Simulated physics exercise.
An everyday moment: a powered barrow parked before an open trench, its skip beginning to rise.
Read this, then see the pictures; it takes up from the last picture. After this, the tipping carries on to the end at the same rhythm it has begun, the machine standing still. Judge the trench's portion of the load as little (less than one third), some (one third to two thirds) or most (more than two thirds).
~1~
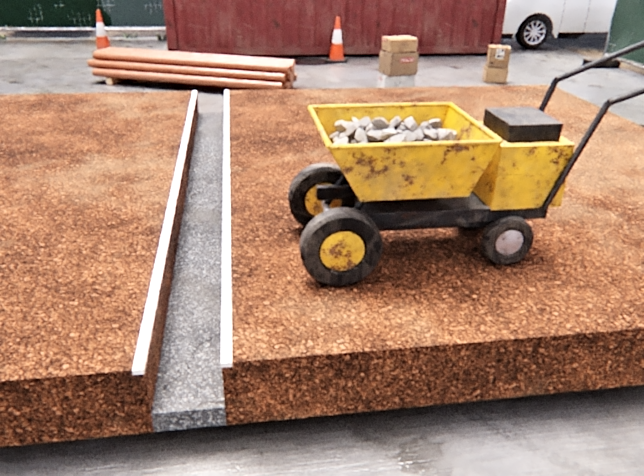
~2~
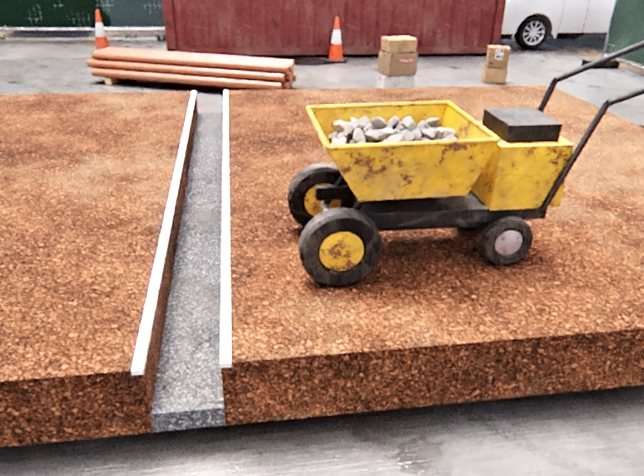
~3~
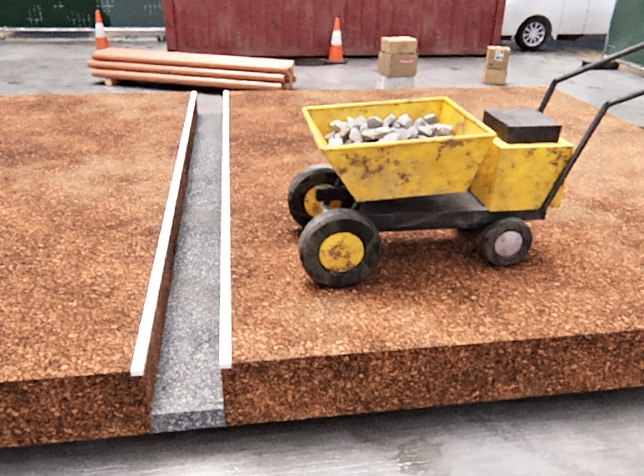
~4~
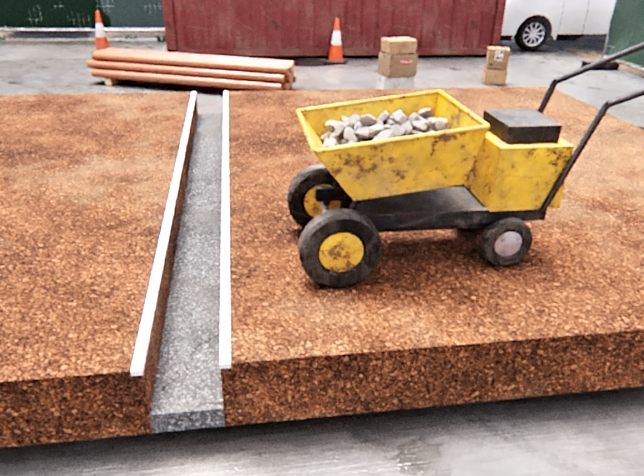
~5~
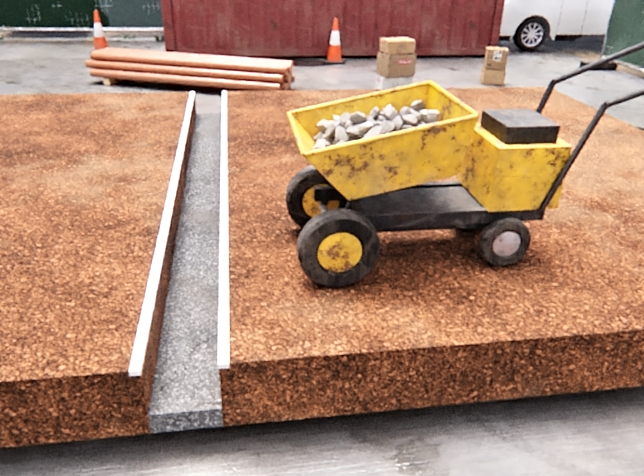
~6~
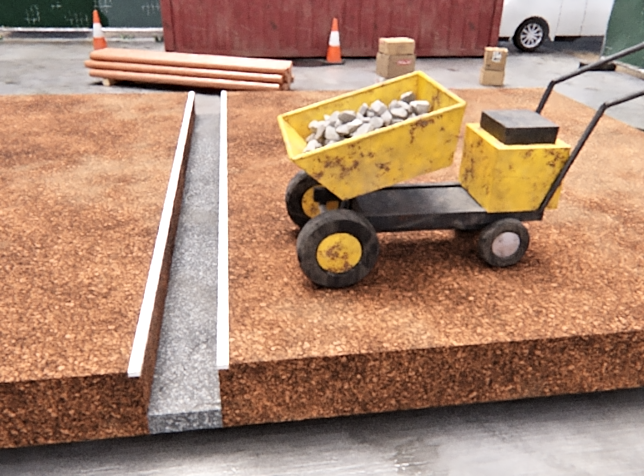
Most.
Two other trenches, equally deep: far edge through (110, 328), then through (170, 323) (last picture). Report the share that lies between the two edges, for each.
In order: Some 100 per cent, then some 70 per cent.
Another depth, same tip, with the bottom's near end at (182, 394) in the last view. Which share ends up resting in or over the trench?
The share comes to around 80 percent.
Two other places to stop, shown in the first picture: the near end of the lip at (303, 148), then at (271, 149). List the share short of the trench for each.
Try 1: 0 %. Try 2: 0 %.
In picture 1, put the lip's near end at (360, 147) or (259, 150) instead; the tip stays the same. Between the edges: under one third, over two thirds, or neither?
At the first place the answer is more than two thirds, and at the second it is below one third.
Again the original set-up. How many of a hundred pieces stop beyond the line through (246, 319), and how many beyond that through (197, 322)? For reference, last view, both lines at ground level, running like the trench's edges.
First roughly 100 percent, then 70 percent.
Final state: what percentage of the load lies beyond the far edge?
Result: Close to 5 %.
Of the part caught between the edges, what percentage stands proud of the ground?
About 5 %.
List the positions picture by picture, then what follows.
The first picture shows lip of the skip (329, 148), level; top of the load (391, 130), broken stones; first edge of the trench (227, 318); far edge (147, 324), the trench over half as wide as the skip, and about as deep as wide.
The second picture shows lip of the skip (327, 148), level; top of the load (389, 130).
The third picture shows lip of the skip (322, 150), tipped barely; top of the load (393, 135).
The fourth picture shows lip of the skip (315, 152), tipped a little; top of the load (404, 131).
The fifth picture shows lip of the skip (304, 155), tipped a little; top of the load (408, 131).
The sixth picture shows lip of the skip (293, 160), tipped clearly; top of the load (400, 118); first edge of the trench (223, 320); far edge (143, 325).
Just after the last frame, skip tipped steeply; every one in the skip.
A moment on, skip tipped right over; the larger part in the skip; about a tenth in or heaped over the trench; about a tenth falling.
Further on, skip tipped right over; roughly a quarter in the skip; just a few short of the trench; roughly two thirds in or heaped over the trench; just a few beyond it; just a few falling.
When it is over, skip tipped right over; just a few in the skip; just a few short of the trench; almost all in or heaped over the trench; just a few beyond it.
